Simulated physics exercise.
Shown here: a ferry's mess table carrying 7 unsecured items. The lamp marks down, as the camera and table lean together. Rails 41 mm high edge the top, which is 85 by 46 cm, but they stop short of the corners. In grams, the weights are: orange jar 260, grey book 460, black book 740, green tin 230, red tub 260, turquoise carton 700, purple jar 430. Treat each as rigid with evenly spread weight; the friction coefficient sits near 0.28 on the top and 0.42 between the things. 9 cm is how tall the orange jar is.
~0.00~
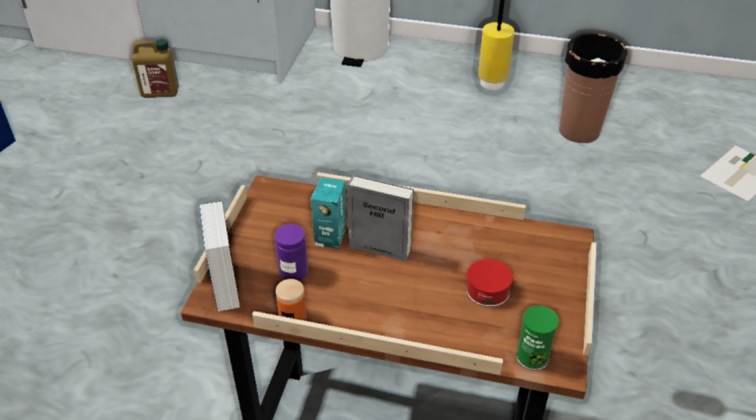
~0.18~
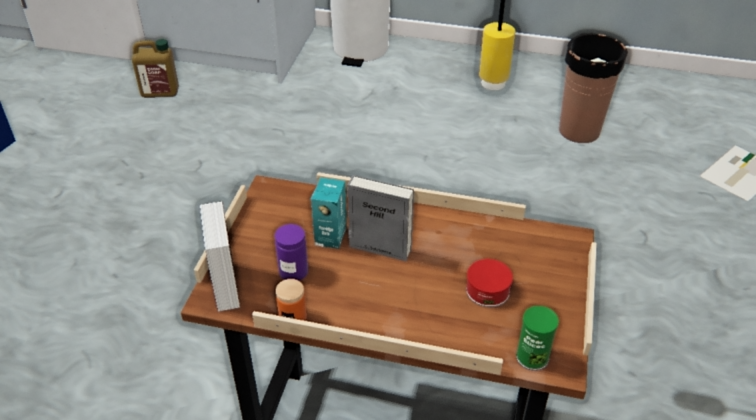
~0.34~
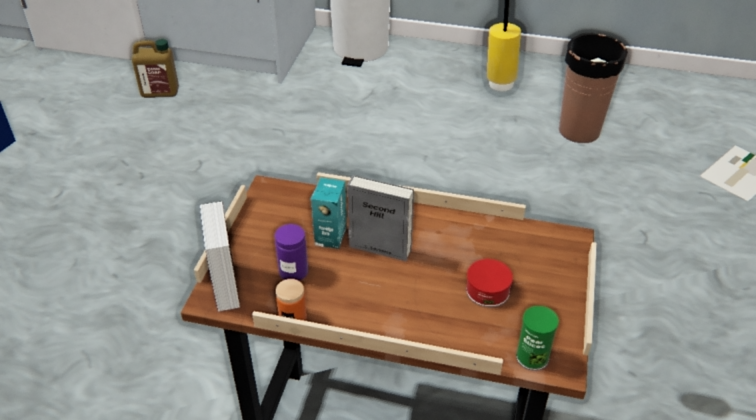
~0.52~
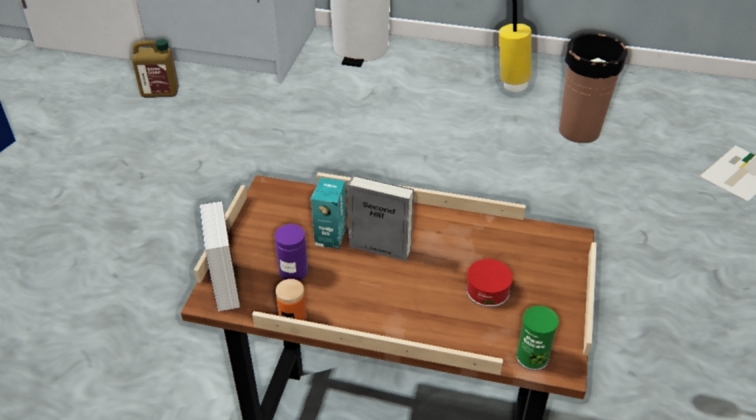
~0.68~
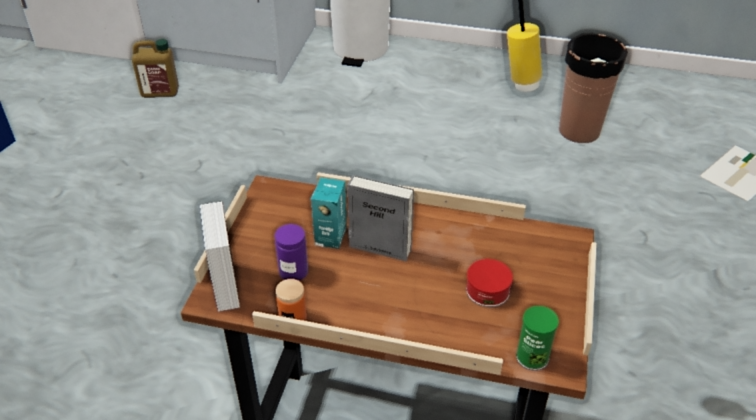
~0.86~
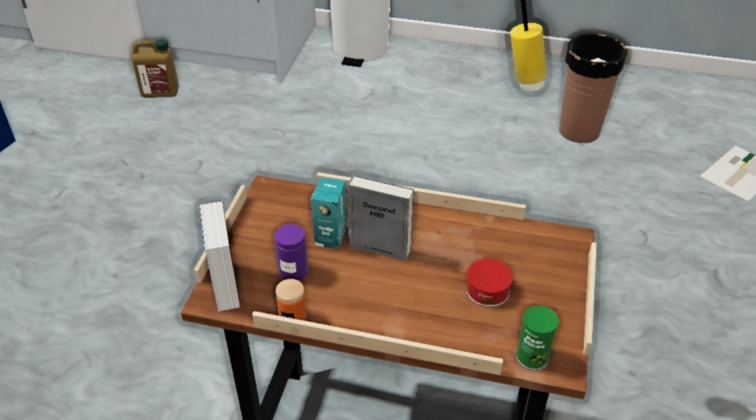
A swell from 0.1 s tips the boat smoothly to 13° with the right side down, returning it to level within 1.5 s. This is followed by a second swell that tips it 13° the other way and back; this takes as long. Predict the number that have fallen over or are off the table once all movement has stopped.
That number is zero.
Around 1.46 s, heel 1°, right side down.
Around 2.26 s, heel 13°, left side down.
Around 3.06 s, boat level.
Finally (3.6 s), all 7 still in place (within 5 cm). In the last view, orange jar near (291, 304), grey book near (380, 219).
